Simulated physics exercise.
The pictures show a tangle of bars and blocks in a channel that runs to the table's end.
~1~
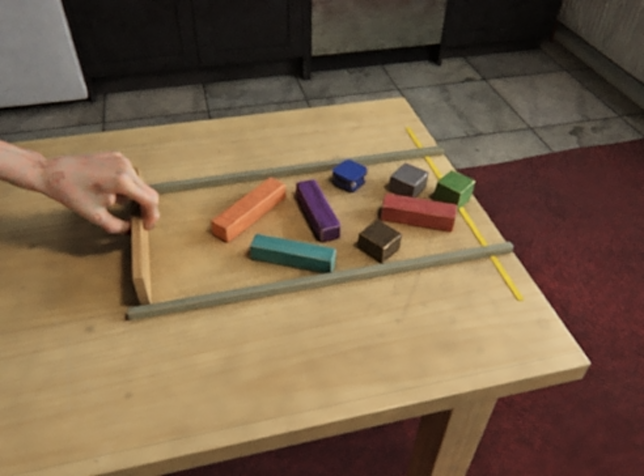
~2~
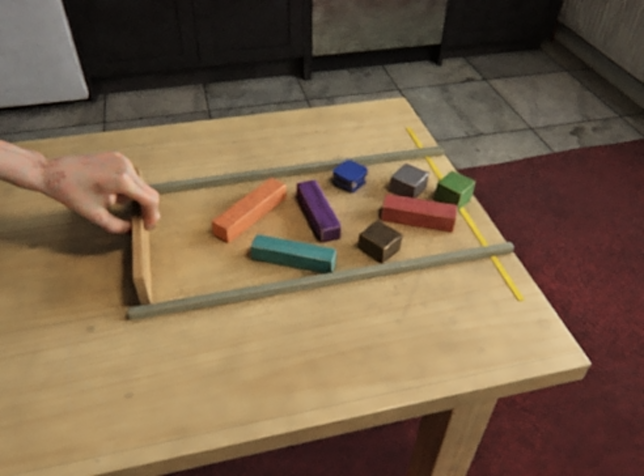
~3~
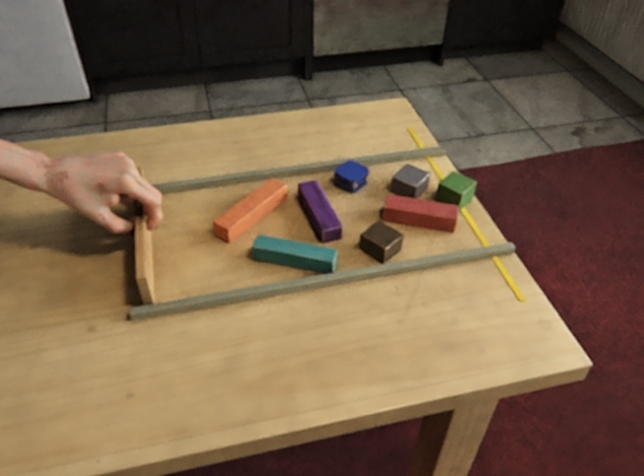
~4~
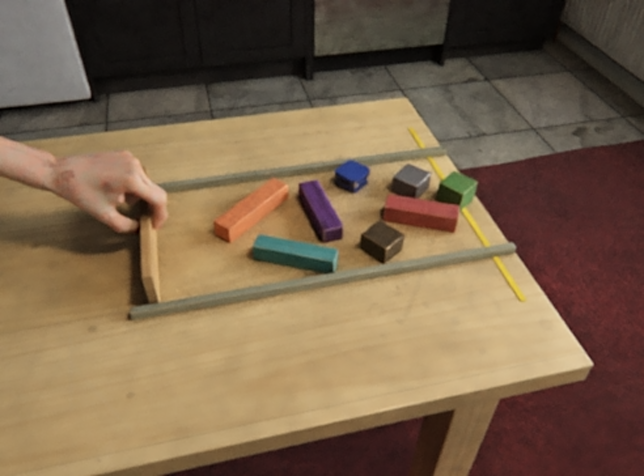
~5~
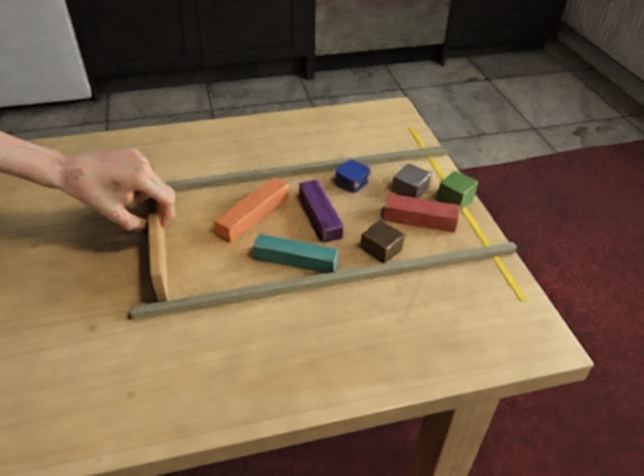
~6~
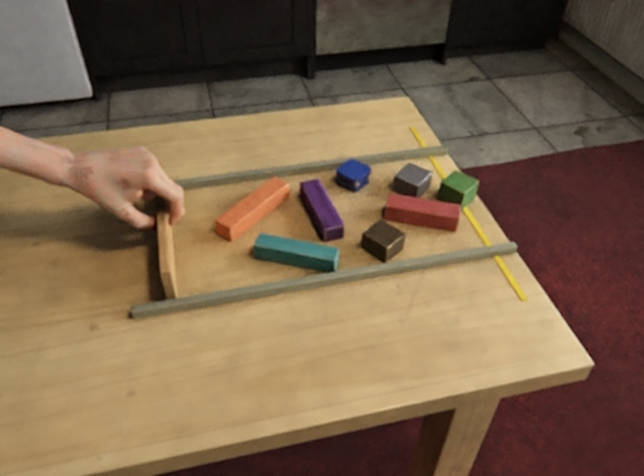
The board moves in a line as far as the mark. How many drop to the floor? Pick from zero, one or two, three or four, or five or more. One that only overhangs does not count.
Here the number that fall off is five or more.
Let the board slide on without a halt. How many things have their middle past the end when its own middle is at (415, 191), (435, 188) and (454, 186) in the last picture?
In that order 2, 4 and 6.
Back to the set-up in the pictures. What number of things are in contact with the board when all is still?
2 of them.
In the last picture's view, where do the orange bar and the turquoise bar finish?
The orange bar stops around (455, 172); the turquoise bar around (506, 226).
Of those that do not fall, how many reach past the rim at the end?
It comes to 1.
A little later, none off yet; green block at rest near (458, 191); grey block at rest near (412, 181); red bar at rest near (422, 212).
Next, none off yet; green block at rest near (458, 191); grey block at rest near (412, 181); red bar at rest near (423, 212).
Later still, none off yet; green block shifted about its own width near (481, 182); grey block shifted well along near (455, 171); red bar shifted about its own width near (489, 201).
When it is over, the number that fall off is five or more; down, purple stick, black block, blue case, red bar, grey block and green block.
